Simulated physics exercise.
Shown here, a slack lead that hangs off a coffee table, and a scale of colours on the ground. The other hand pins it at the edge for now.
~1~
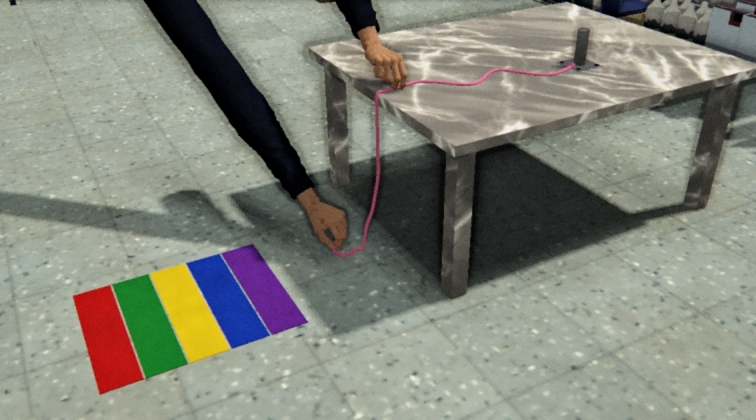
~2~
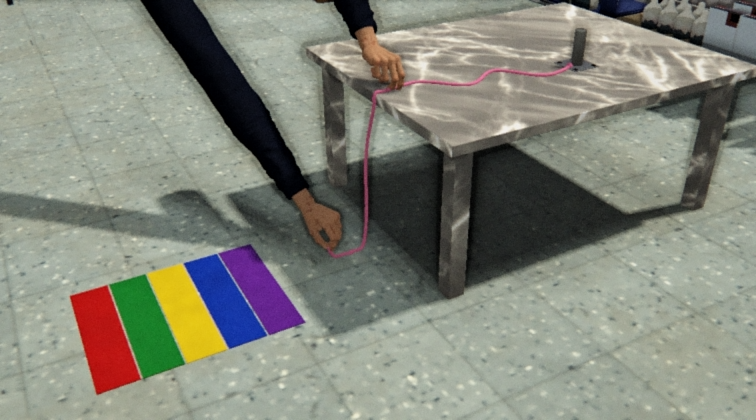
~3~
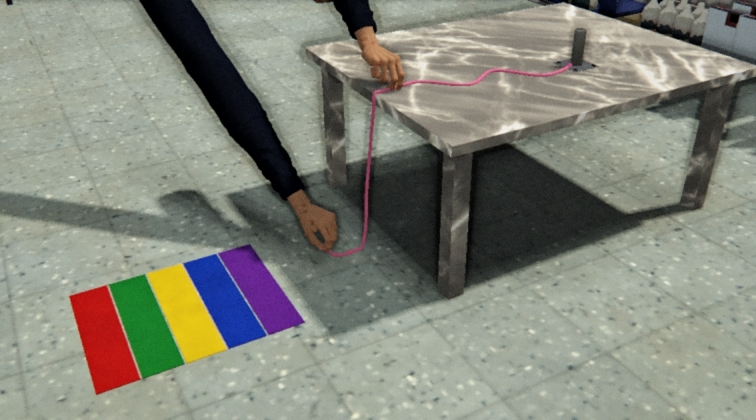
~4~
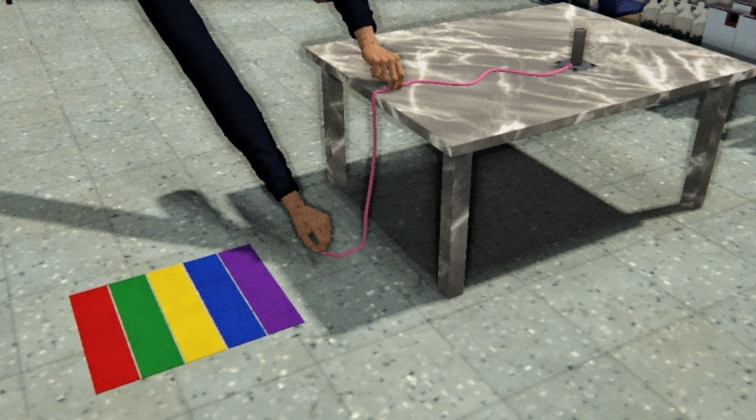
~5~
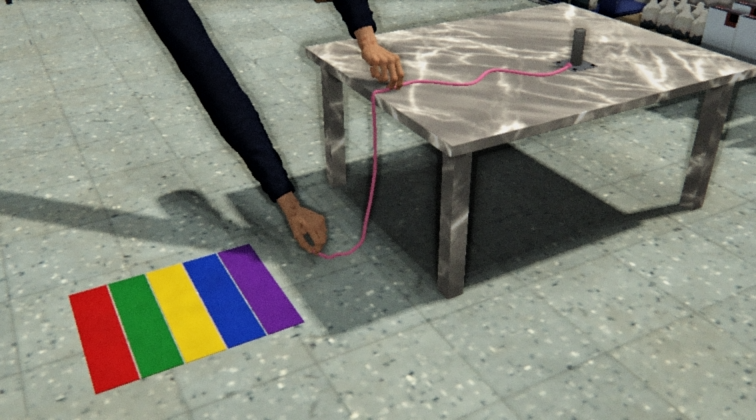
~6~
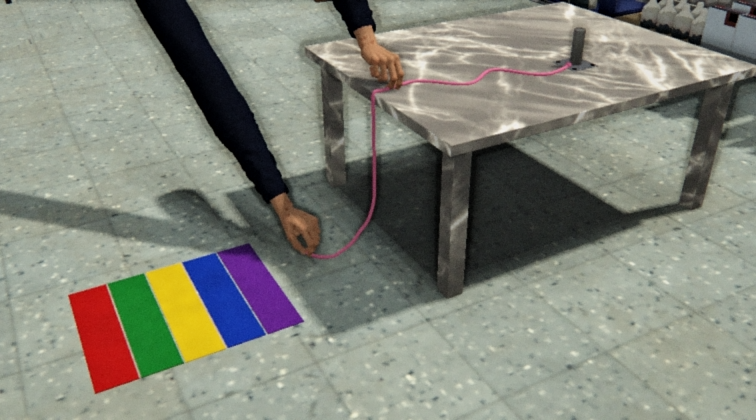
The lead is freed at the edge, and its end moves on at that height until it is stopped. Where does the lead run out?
It halts on the yellow strip.
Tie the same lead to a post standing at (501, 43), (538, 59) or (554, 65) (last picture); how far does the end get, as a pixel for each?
Try by try, around (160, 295), (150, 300) and (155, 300).
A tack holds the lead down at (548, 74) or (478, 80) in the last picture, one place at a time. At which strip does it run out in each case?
Taking them in turn: Yellow; blue.
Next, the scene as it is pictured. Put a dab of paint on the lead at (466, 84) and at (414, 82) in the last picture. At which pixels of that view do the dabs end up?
At (439, 84), then (391, 92).
A little later, end near (251, 270); over purple.
Next, end near (209, 283); over blue.
When it is tight, end near (182, 291); over yellow. Over yellow.
